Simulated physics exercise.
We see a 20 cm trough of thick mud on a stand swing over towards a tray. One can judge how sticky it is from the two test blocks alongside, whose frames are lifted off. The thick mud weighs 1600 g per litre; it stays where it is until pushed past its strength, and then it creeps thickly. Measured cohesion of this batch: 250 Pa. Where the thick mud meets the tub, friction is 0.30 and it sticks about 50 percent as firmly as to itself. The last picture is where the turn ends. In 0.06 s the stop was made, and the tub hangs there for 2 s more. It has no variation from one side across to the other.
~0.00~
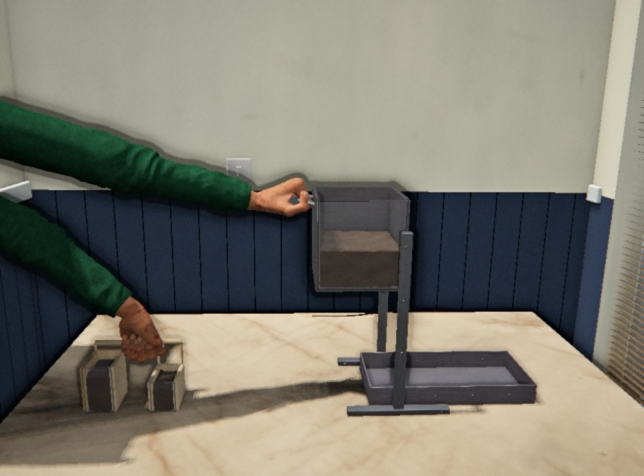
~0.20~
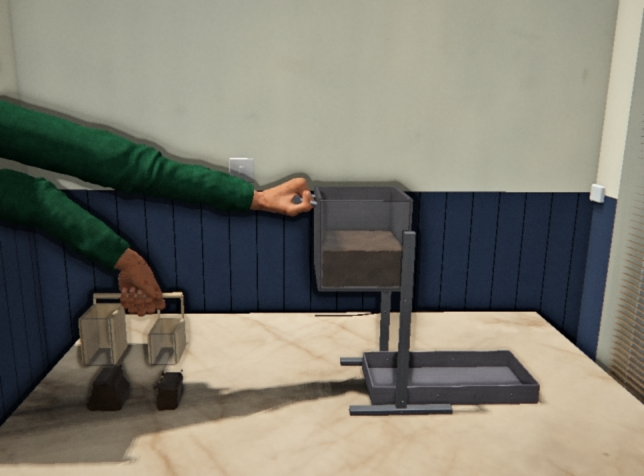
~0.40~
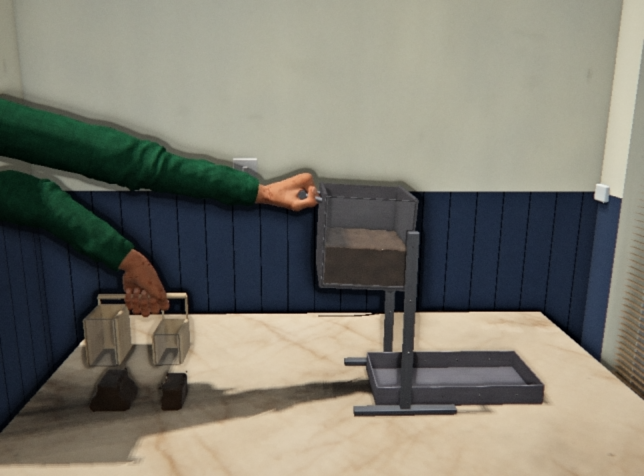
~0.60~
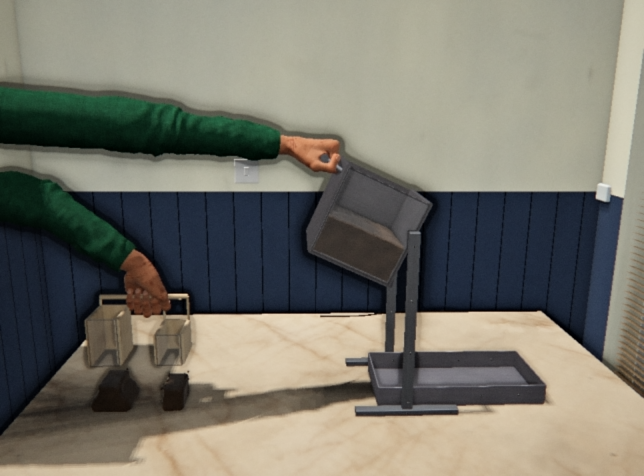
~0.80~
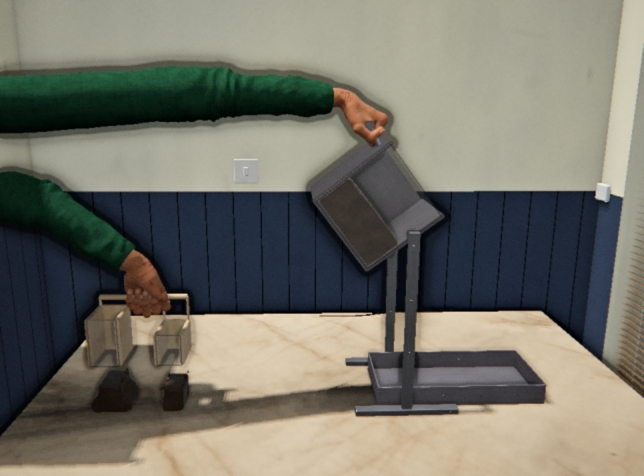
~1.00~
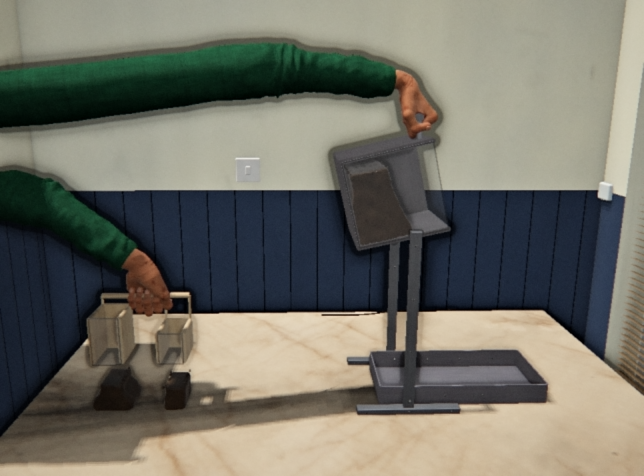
A person lifts molds off two dark blocks, then tilts a mud-filled tub to the right.
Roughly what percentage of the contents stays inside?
Roughly 100 %.
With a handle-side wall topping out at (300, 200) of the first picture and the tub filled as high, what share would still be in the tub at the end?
Roughly 85 %.
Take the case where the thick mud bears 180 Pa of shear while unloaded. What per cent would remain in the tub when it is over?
Roughly 95 per cent.
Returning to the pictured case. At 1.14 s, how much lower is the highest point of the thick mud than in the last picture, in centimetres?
Roughly 4 cm.
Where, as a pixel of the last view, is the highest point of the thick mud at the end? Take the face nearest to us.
On the near face, the top ends up close to (410, 193).
By 1.14 s, the tub is at 77 degrees and holds 100 %.
By 1.31 s, the tub is at 77 degrees and holds 100 %.
By 1.48 s, the tub is at 77 degrees and holds 100 %.
By 1.65 s, the tub is at 77 degrees and holds 100 %.
By 3.00 s, at the end, the tub is at 77 degrees and holds 100 %.
